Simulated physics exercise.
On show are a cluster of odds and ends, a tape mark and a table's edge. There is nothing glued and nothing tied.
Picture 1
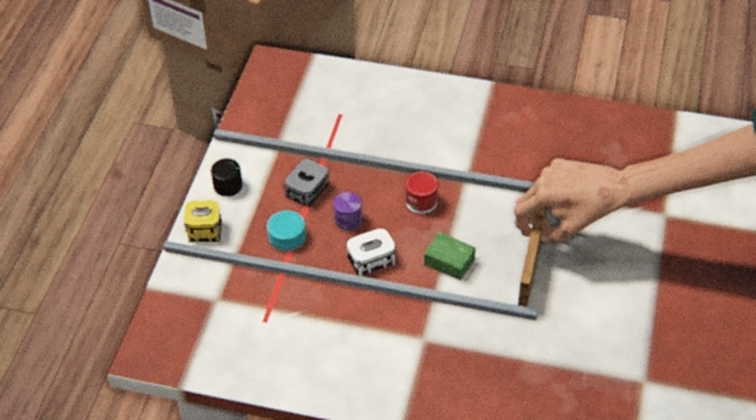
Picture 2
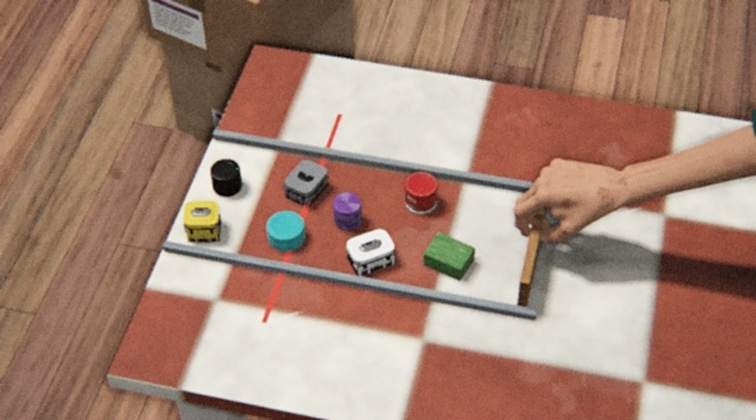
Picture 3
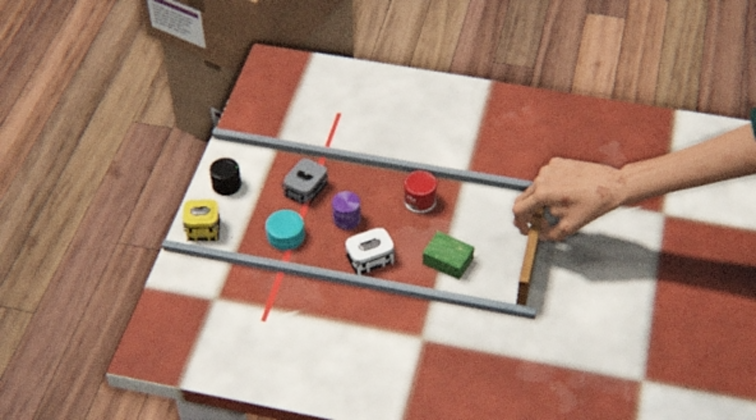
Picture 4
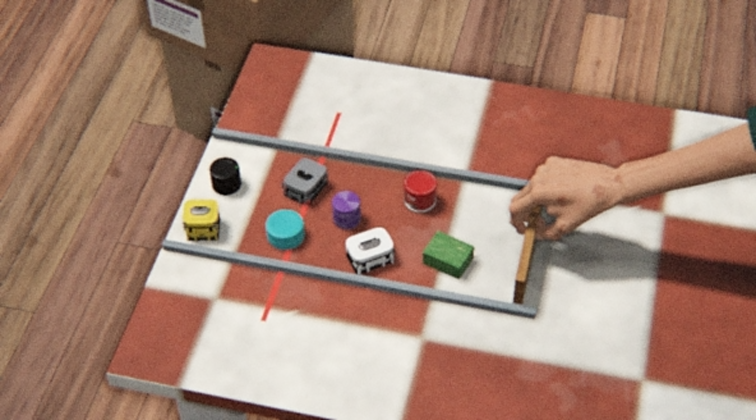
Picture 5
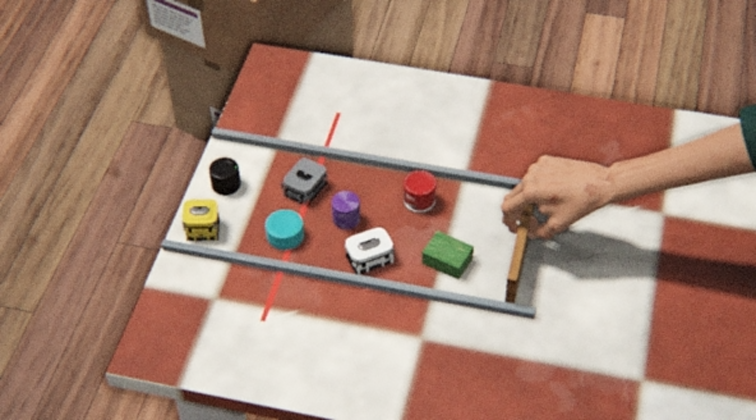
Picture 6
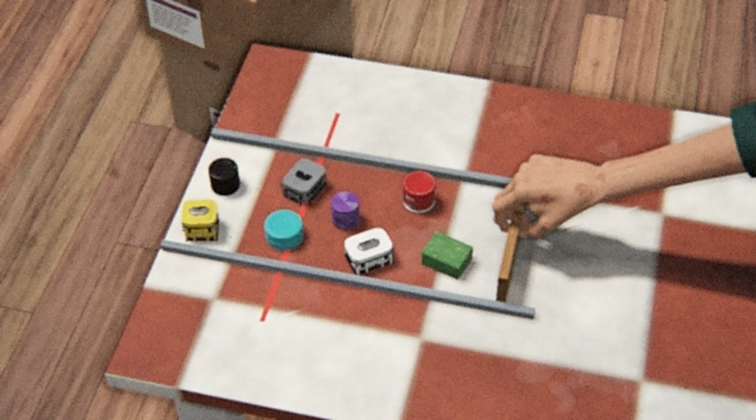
A hand slides a wooden board slightly left between two rails toward several small, still objects.
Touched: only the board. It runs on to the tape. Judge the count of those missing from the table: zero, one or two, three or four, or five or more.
The number that tip off is going to be zero.
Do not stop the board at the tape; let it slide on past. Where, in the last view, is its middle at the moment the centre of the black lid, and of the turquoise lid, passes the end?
First it's close to (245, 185), next close to (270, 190).
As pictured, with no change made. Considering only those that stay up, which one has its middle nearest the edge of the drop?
The yellow case is foremost.
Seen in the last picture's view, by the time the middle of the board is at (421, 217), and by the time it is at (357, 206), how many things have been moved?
In order, the tallies are 3 and 5.
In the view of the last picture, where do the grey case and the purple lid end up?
Final centres, in order: Near (270, 181), near (289, 201).
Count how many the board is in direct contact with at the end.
Tally at the end: 3.
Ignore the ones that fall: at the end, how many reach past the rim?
The total would be 1.
Soon after, none off yet; yellow case at rest near (201, 220); black lid at rest near (224, 177); turquoise lid at rest near (284, 230).
After that, none off yet; yellow case at rest near (201, 220); black lid at rest near (224, 177); turquoise lid displaced a little near (268, 225).
In the end, the number that fall off is zero.
